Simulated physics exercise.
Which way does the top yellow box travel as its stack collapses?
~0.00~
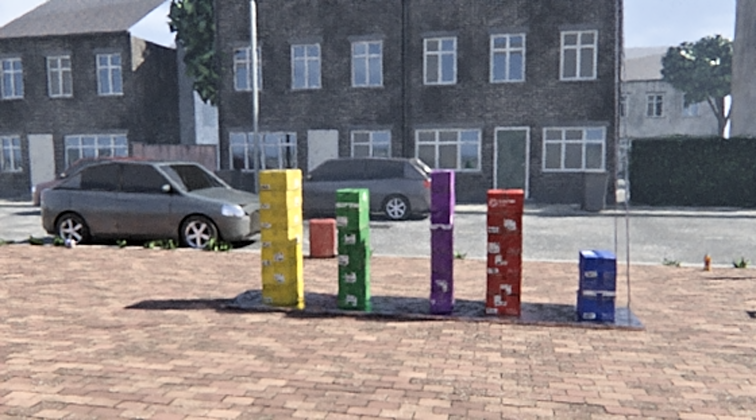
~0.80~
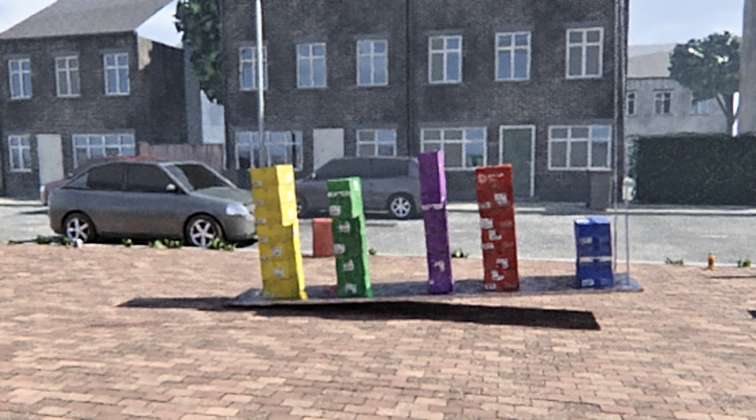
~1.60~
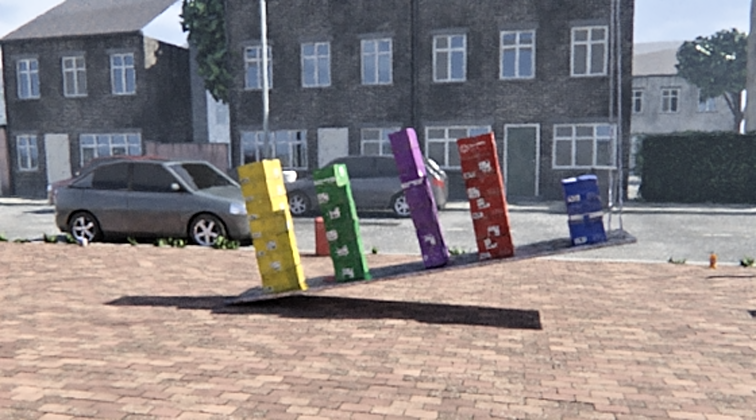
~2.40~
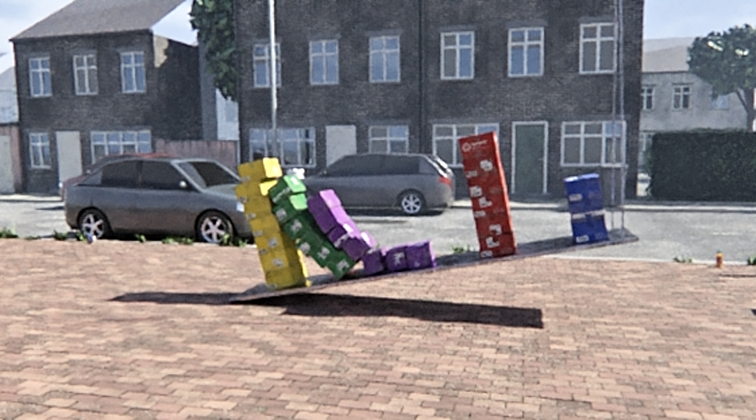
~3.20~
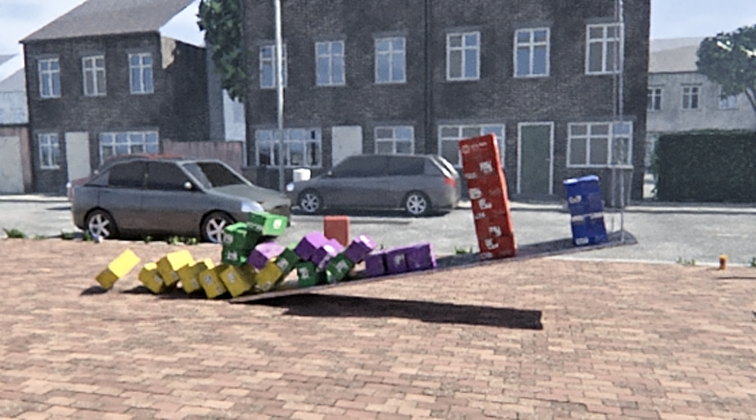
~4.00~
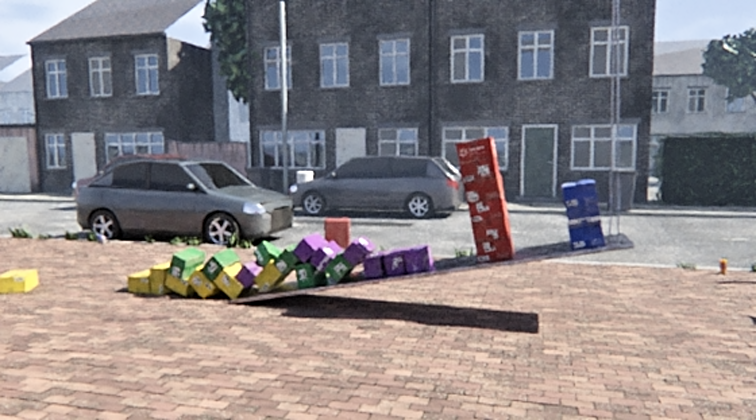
It travels to the left, falling off the low end of the rack and ending up on the bricks away from the heap.
